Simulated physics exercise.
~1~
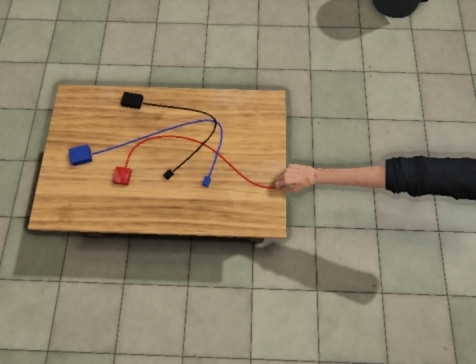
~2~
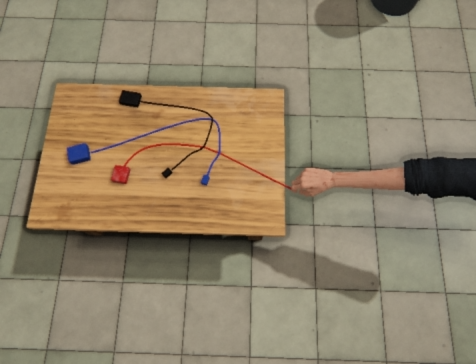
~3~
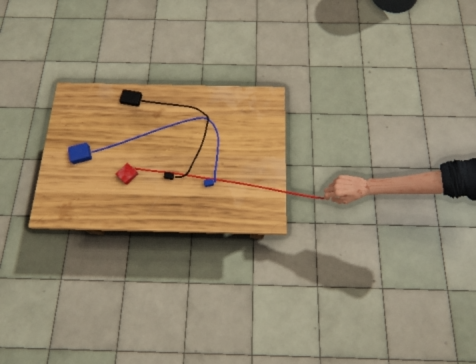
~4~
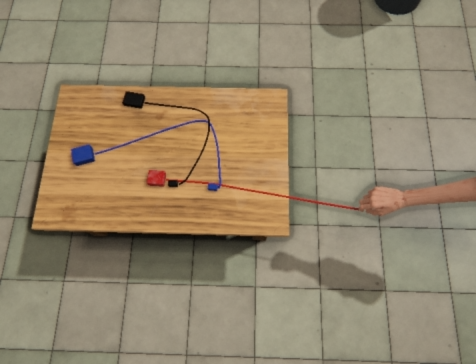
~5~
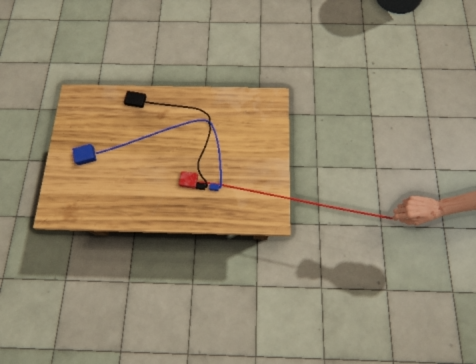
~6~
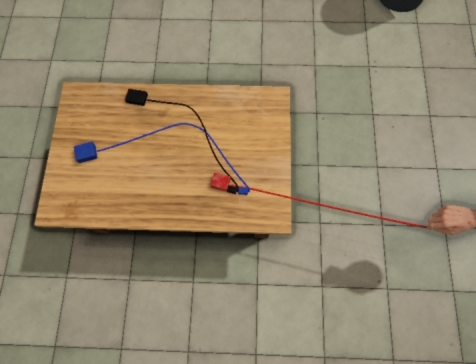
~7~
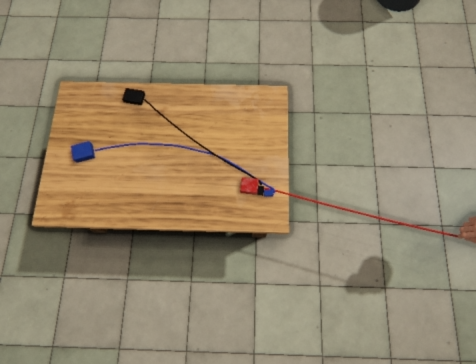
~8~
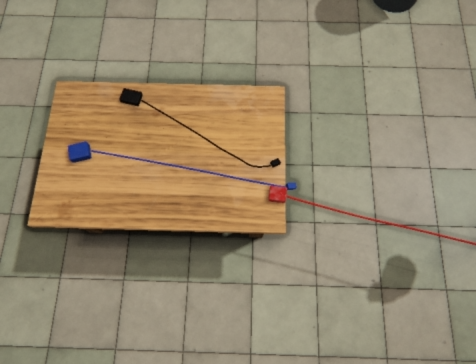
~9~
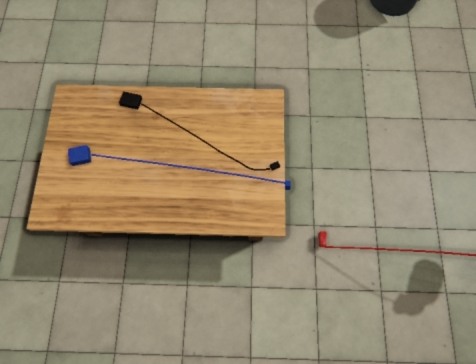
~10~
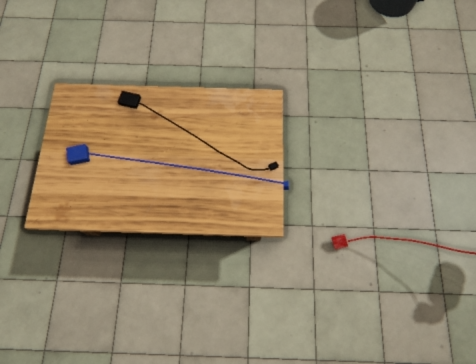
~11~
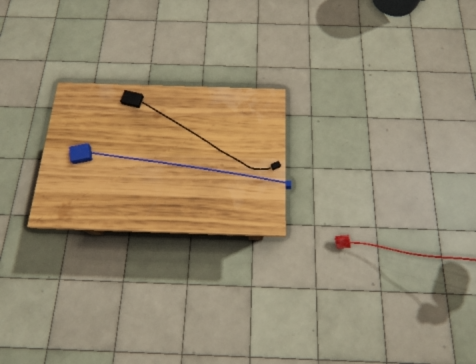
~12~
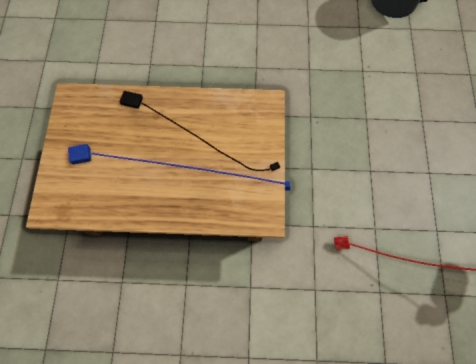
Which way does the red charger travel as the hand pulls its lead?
The red charger travels to the right, sliding across the table and off its edge.
